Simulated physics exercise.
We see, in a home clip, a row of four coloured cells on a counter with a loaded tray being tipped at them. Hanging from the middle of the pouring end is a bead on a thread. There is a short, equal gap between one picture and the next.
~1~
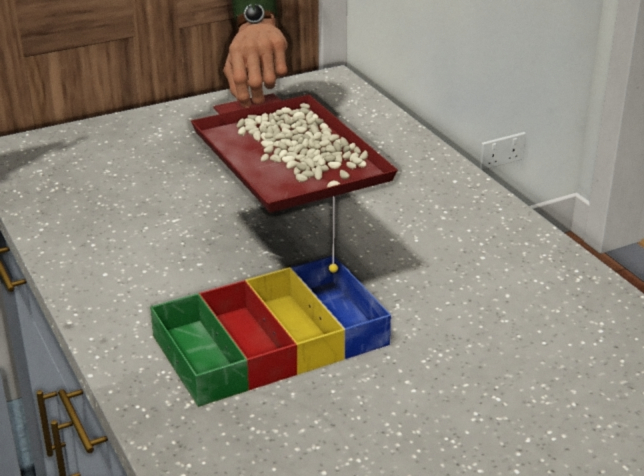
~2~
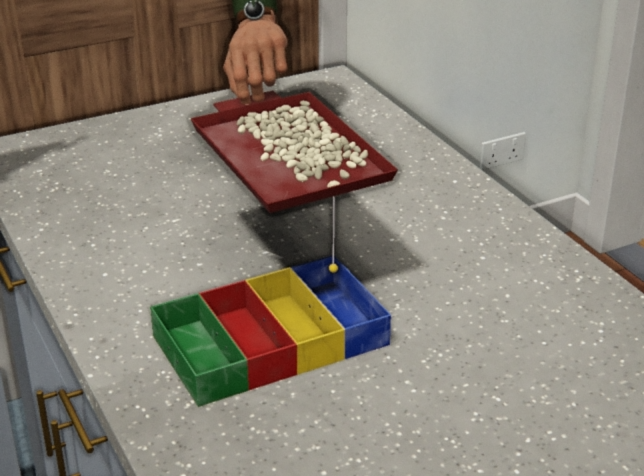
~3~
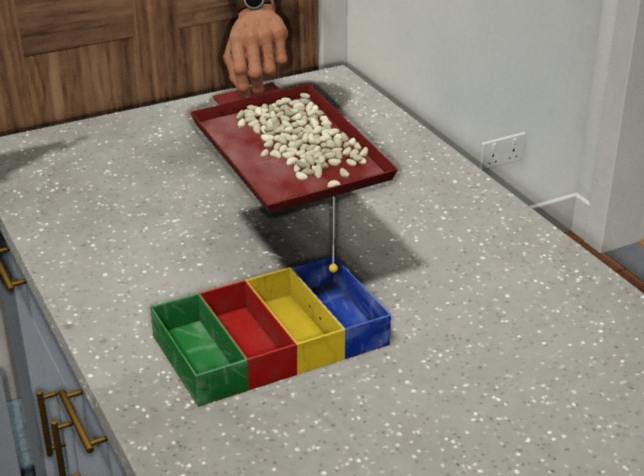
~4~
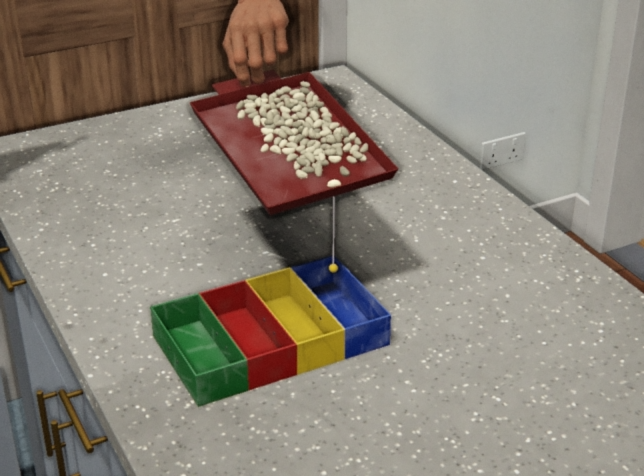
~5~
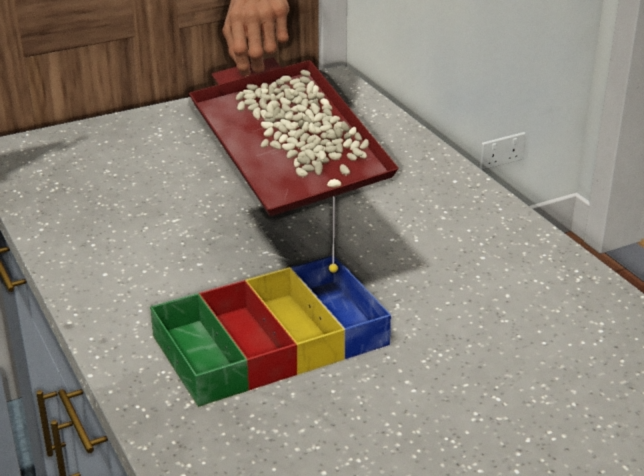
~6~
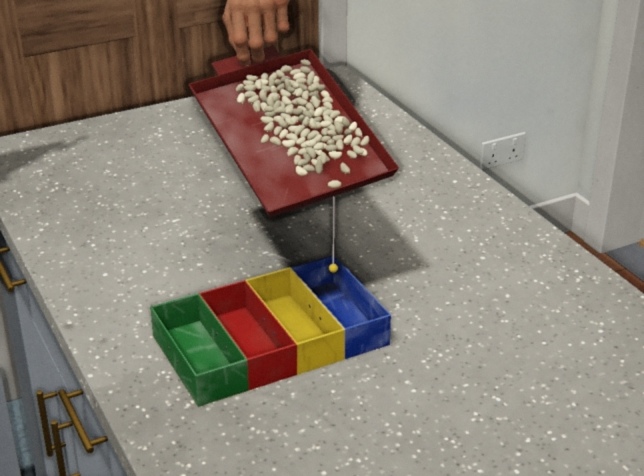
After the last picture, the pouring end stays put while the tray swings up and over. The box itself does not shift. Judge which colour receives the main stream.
Receiving the main stream: Yellow.
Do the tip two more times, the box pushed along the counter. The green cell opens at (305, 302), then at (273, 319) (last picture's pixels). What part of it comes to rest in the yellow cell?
0 per cent the first time, 10 per cent the second time.
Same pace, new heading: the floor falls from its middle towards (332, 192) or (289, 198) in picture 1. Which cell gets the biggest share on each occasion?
First try: The blue cell; second try: That yellow cell.
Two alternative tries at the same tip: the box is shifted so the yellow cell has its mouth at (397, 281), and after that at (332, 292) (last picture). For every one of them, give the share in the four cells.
About 80 % and 100 %.
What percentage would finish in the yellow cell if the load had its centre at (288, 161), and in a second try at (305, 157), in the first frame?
Close to 60 and close to 60 per cent.
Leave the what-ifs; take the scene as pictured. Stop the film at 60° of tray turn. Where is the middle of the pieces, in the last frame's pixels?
The middle of the pieces lands at roughly (306, 180).
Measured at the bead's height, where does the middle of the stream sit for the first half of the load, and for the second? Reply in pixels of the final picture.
It passes near (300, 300) first and then near (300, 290).
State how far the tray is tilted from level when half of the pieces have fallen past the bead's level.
Near 95 degrees.
Shortly afterwards, tray tipped steeply; the bulk on the tray; only a few in the yellow cell; only a few in the blue cell; a little falling or outside the box.
Next, tray tipped right over; near a quarter on the tray; near a third in the yellow cell; a little in the red cell; a little in the blue cell; a little falling or outside the box.
Some moments later, tray tipped past a quarter turn; near half in the yellow cell; near a quarter in the blue cell; near a quarter in the red cell; a little falling or outside the box.
In the end, tray tipped past a quarter turn; near half in the yellow cell; near a quarter in the blue cell; near a quarter in the red cell; none at all in the green cell; a little outside the box.
